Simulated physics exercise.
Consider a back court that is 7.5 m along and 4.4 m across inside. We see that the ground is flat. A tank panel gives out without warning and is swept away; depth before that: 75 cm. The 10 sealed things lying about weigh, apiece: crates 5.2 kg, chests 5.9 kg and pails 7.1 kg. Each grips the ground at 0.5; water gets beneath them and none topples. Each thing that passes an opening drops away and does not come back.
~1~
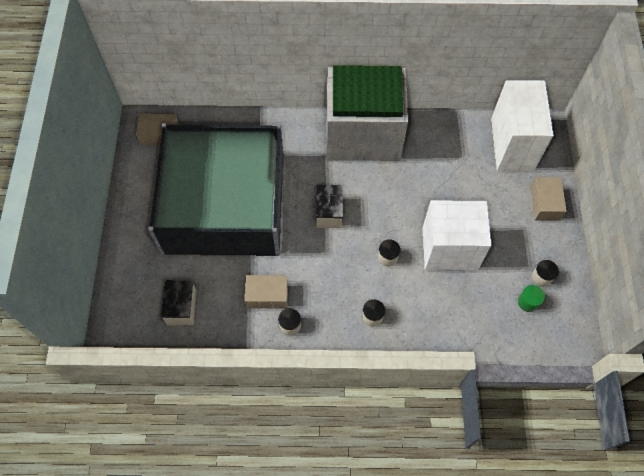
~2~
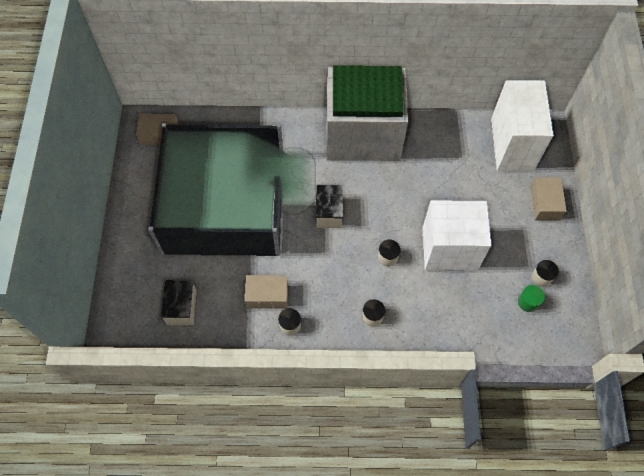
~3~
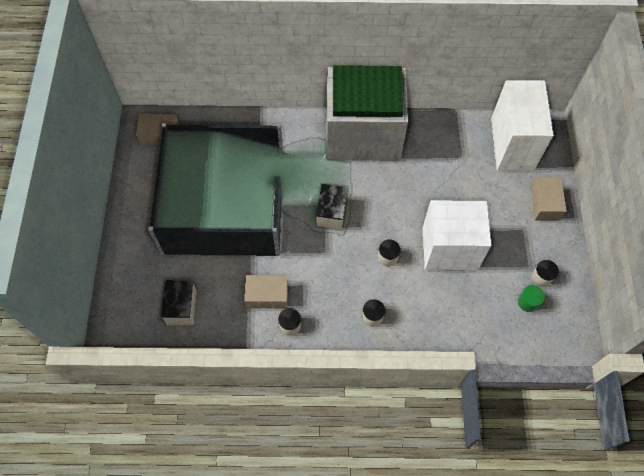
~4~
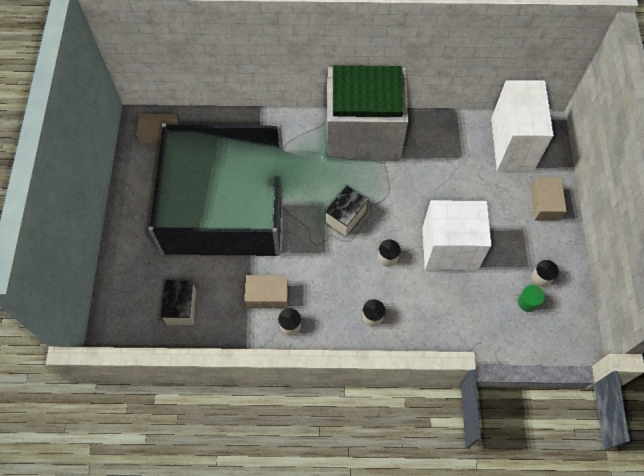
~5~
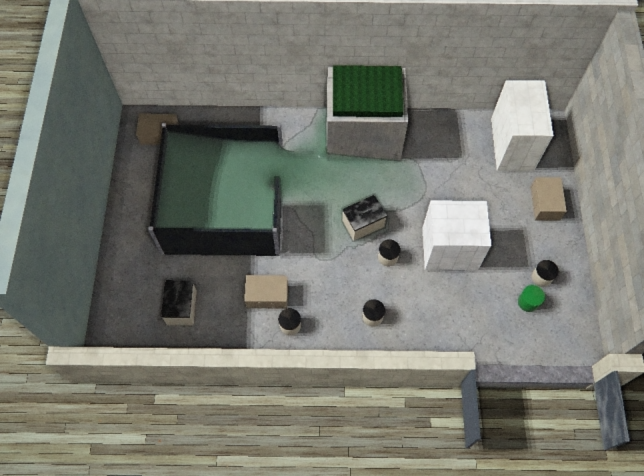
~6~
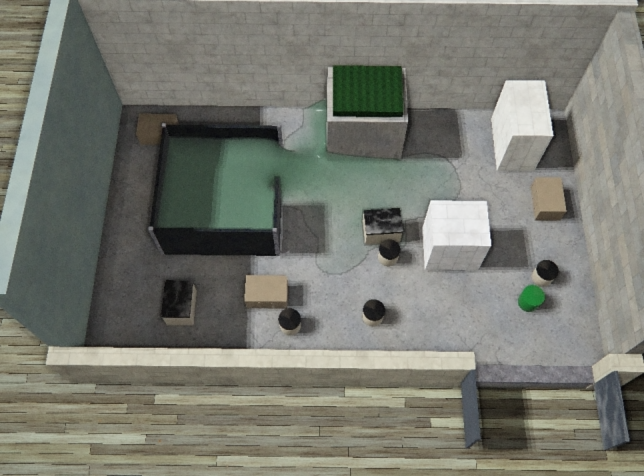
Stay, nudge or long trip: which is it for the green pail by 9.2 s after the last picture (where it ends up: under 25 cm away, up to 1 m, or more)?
It remains nearby.
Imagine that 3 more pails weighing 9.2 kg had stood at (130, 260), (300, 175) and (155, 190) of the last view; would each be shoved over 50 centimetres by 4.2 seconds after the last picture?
Lab note - in order: Below threshold / above threshold / below threshold.
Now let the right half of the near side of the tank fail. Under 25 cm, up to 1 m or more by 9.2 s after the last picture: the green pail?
So the green pail winds up far off.
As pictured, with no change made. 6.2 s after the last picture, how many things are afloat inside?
2.
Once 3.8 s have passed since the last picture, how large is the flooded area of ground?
Roughly 27 m2 of it is wet.
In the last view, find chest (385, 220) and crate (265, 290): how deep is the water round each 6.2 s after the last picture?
I'd estimate 5 cm for the first and 2 cm for the second.
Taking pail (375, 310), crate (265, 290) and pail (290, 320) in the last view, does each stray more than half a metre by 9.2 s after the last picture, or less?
First one stayed inside, second one went too far, third one stayed inside.
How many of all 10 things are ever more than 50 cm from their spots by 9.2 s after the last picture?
6.
Then, 1.2 s after the last picture the green pail is near (534, 295), 0.0 m from its start, aground; 0 of 10 are out; 2 afloat.
Then, 3.8 s after the last picture the green pail is near (534, 295), 0.0 m from its start, aground; 0 of 10 are out; 3 afloat.
Then, 6.2 s after the last picture the green pail is near (532, 296), 0.0 m from its start, aground; 1 of 10 are out; 2 afloat.
Then, 9.2 s after the last picture the green pail is near (532, 296), 0.0 m from its start, aground; 1 of 10 are out; 4 afloat.
